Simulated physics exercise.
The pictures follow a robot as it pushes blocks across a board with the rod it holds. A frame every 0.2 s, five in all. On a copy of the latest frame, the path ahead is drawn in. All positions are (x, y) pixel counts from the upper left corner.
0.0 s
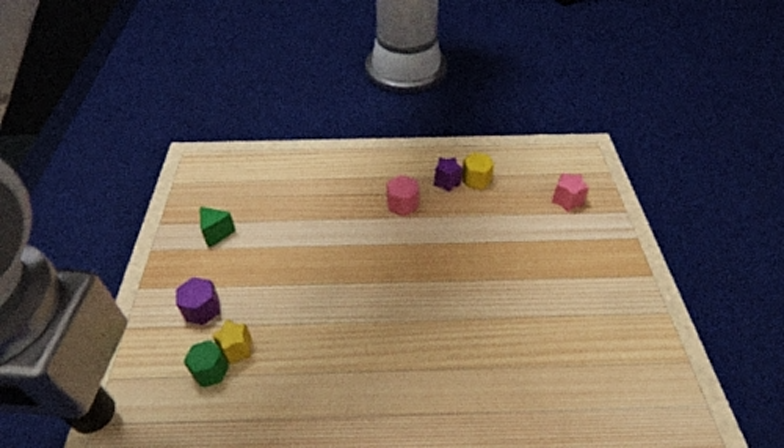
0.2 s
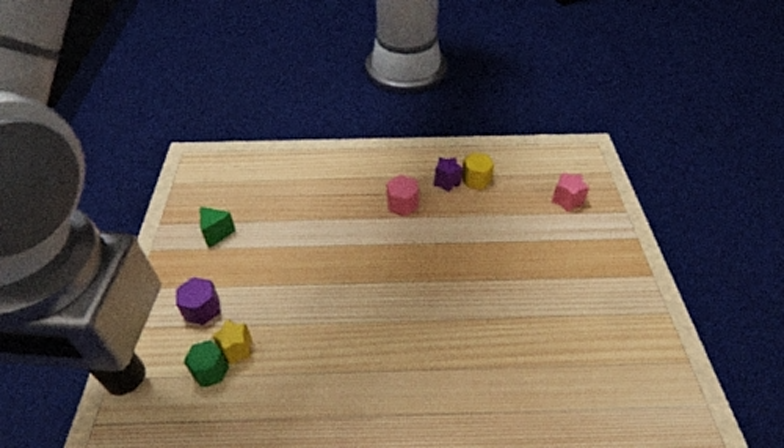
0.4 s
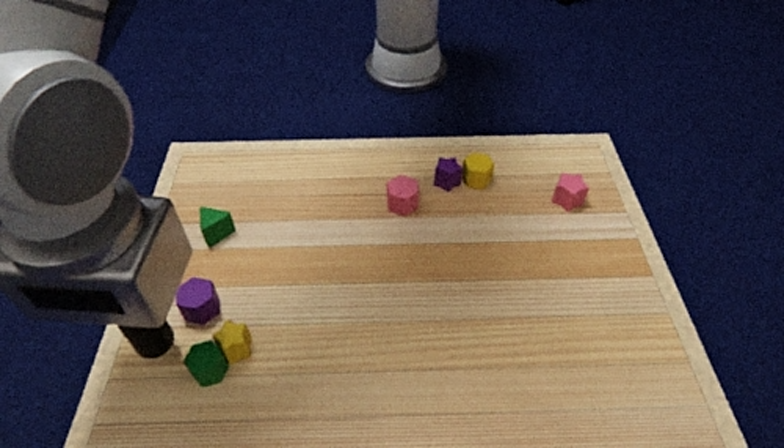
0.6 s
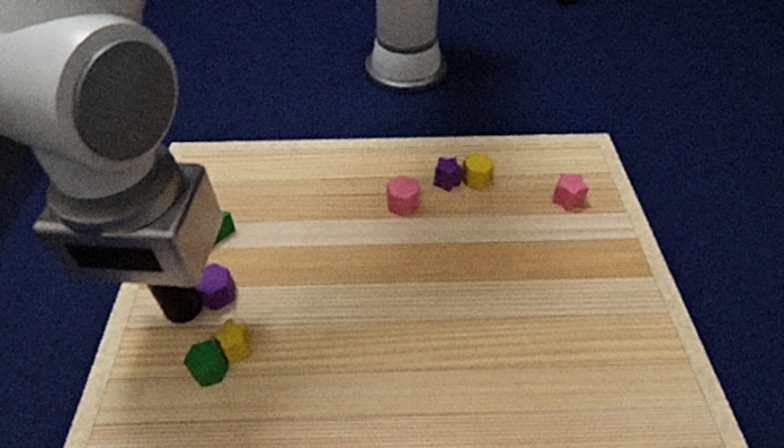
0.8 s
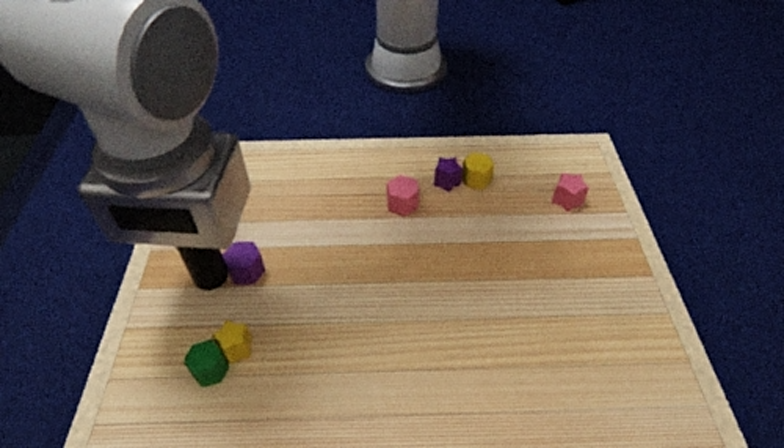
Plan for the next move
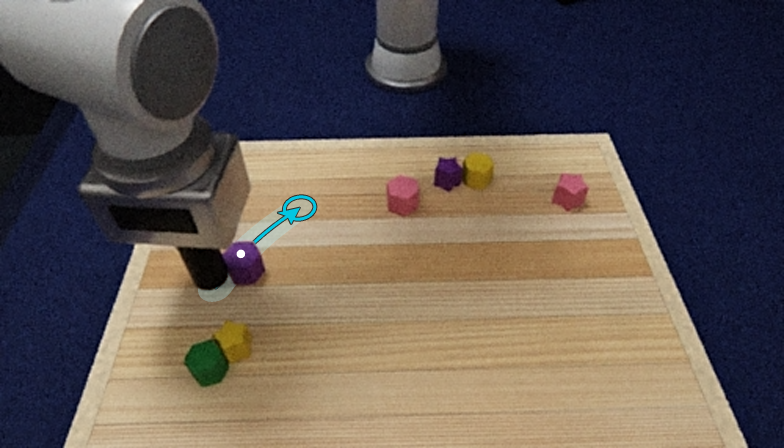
On a wooden board scattered with small coloured blocks, a robot arm moves in from the left, its black rod travelling up and rightward, then pushes the purple hexagonal block diagonally up and right while the other blocks stay put.
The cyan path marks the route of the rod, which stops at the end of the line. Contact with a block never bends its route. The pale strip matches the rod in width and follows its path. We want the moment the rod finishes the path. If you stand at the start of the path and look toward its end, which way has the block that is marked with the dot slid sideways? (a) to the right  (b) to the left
Option a.
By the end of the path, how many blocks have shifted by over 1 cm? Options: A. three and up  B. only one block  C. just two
B - only one block.
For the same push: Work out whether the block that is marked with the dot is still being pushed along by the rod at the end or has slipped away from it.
I think the rod loses the block that is marked with the dot somewhere along the way.
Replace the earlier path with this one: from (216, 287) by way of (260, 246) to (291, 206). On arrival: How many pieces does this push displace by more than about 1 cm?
My prediction: One block.
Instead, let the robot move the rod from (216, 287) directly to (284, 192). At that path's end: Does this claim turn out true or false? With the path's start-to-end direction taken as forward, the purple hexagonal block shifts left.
The statement is incorrect.
Path on the board, from (216, 287) via (255, 242), ending at (300, 208); the dot is on the purple hexagonal block.
On the path given first. One third of the way, rod (237, 245); purple hexagonal block (271, 232), turned 40° clockwise.
Two thirds of the way, rod (267, 217); purple hexagonal block (294, 221), turned 115° clockwise.
At the end, rod (297, 196); green triangle in place; purple hexagonal block (300, 218), turned 145° clockwise.
